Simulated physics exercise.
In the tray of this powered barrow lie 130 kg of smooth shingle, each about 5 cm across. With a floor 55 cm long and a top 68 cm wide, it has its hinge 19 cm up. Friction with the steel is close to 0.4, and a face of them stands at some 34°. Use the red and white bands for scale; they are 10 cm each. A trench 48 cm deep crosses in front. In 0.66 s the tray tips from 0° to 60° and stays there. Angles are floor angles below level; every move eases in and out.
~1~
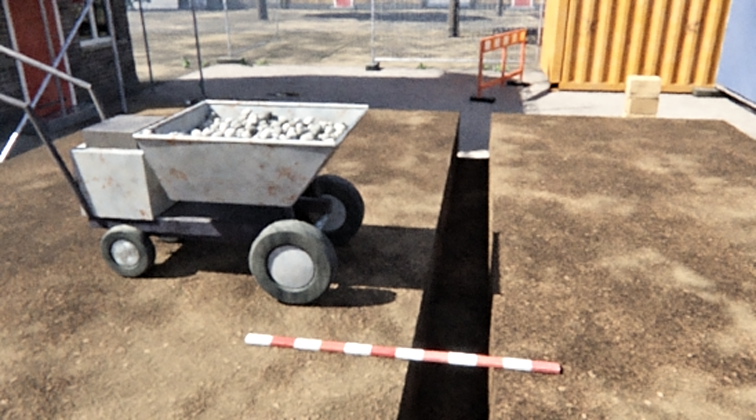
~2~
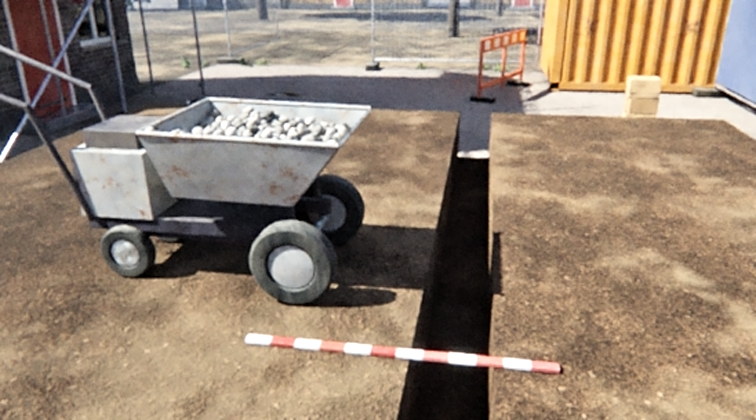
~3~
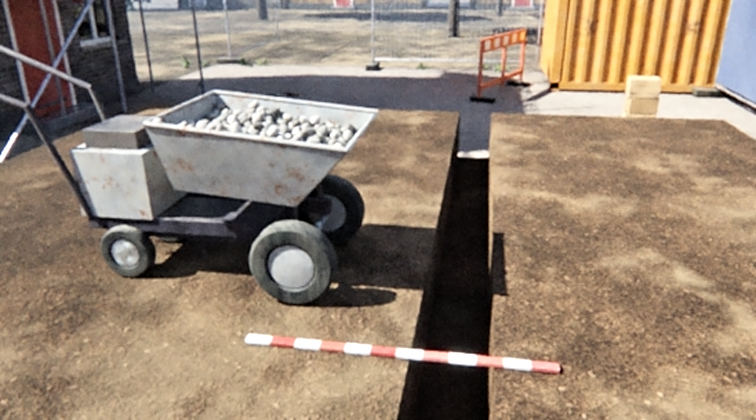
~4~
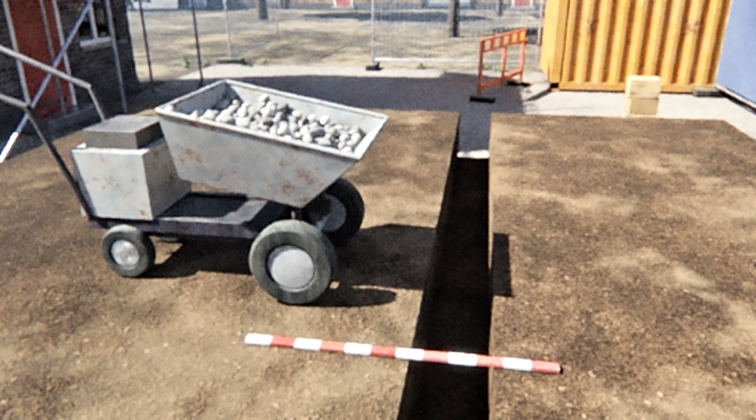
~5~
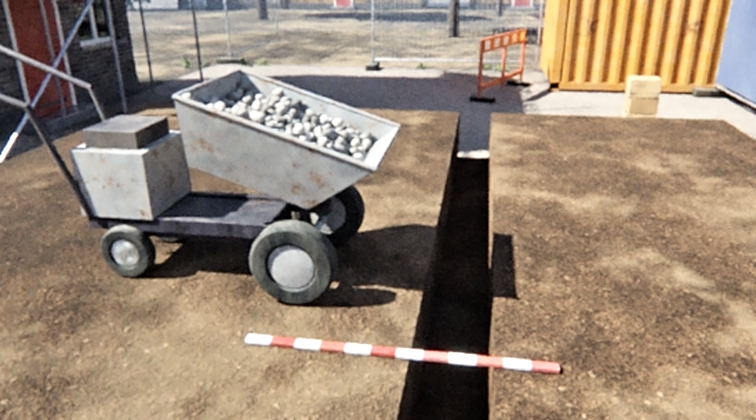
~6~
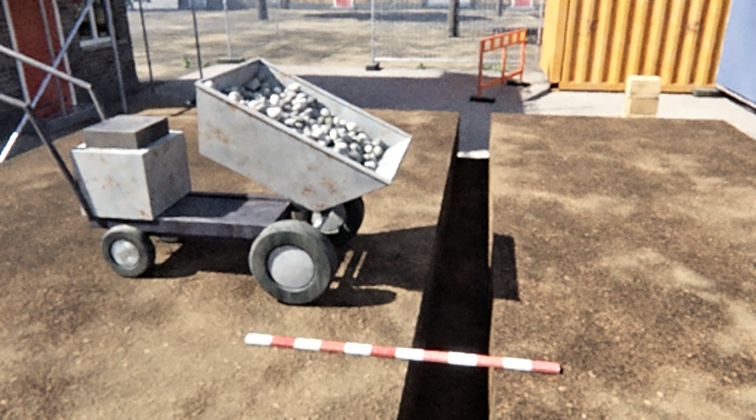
The clip opens on a small grey wheeled barrow loaded with smooth pale stones, standing left of a narrow trench behind a red-and-white pole. Its tray begins tilting slowly, then steepens steadily, the rear rising and the front lip dipping toward the right, while the wheels stay still and the stones remain inside.
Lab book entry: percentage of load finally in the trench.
Approx. 58 percent.
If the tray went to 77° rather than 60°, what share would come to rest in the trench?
Expect roughly 70 per cent.
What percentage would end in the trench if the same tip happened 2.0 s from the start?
80 %.
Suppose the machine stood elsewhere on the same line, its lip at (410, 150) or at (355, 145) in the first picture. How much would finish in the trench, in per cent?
10 %, then 45 %.
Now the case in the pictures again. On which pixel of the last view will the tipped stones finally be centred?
Roughly (474, 347), I'd say.
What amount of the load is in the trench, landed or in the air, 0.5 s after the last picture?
Around 15 per cent of it, at that instant.
Then, 0.2 s after the last picture the floor is at 51°, 100 % in the tray; the foremost stones are at (405, 204).
Then, 0.5 s after the last picture the floor is at 60°, 87 % in the tray, 13 % in the trench; the foremost stones are at (493, 276).
Then, 0.8 s after the last picture the floor is at 60°, 40 % in the tray, 29 % in the trench, 31 % past the trench; the foremost stones are at (623, 278).
Then, 2.8 s after the last picture the floor is at 60°, 10 % in the tray, 58 % in the trench, 33 % past the trench; the foremost stones are past the picture's edge.
